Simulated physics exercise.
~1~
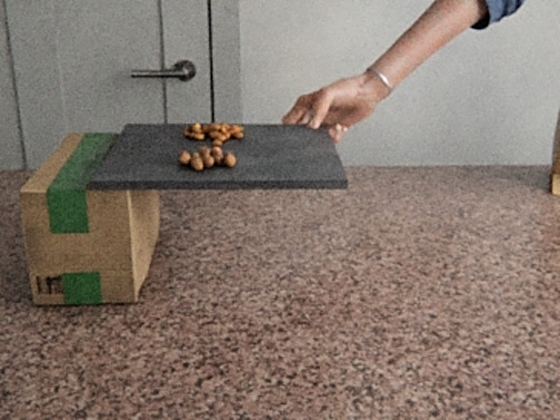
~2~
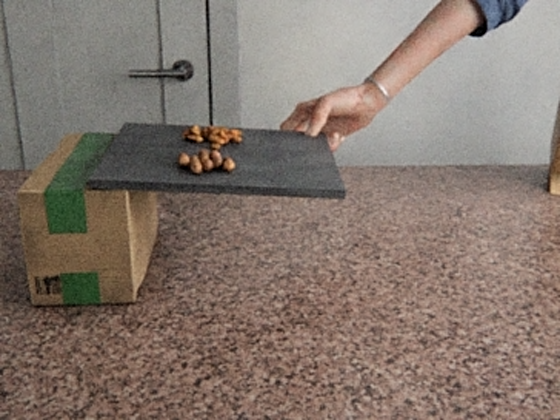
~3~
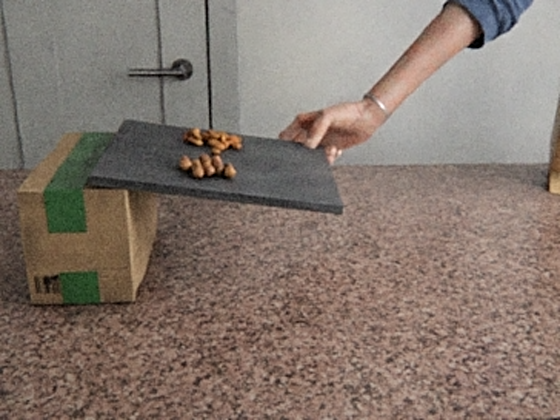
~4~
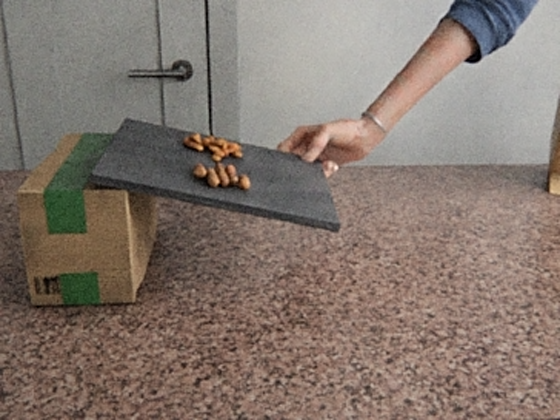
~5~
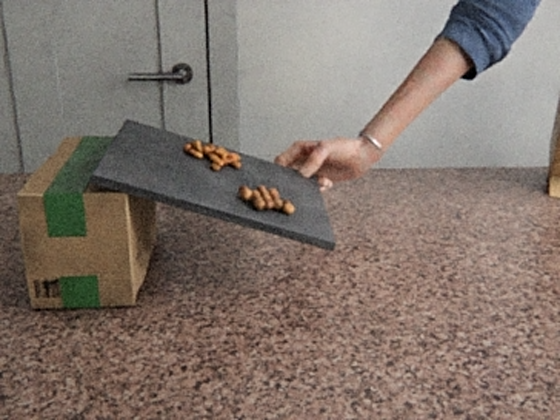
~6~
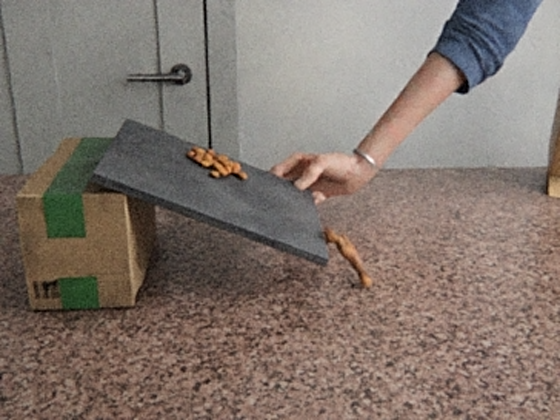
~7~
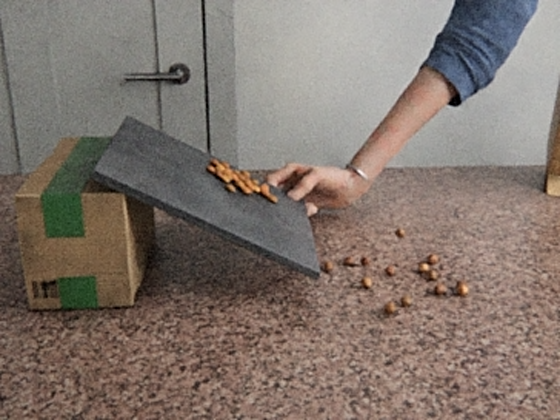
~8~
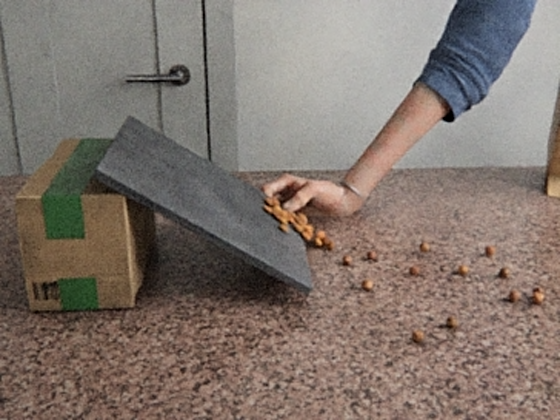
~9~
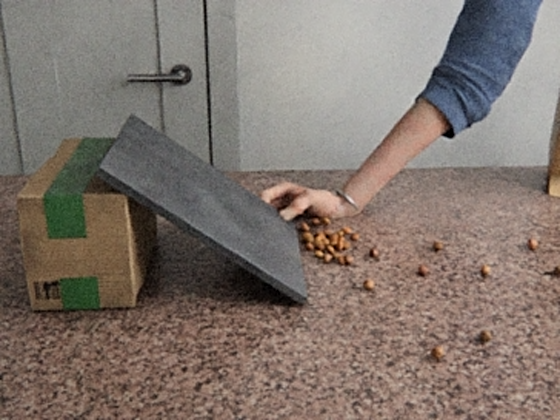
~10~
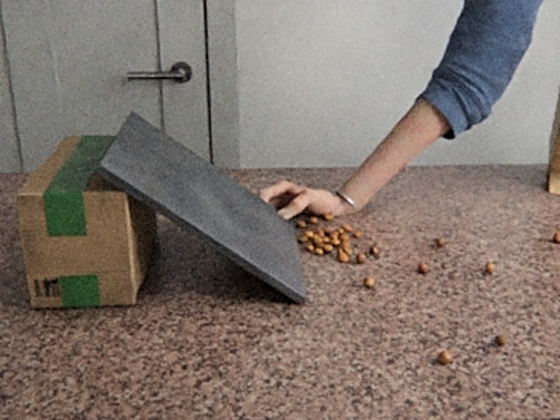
A hand lowers a dark board, spilling two nut piles, the nearer one scattering farther.
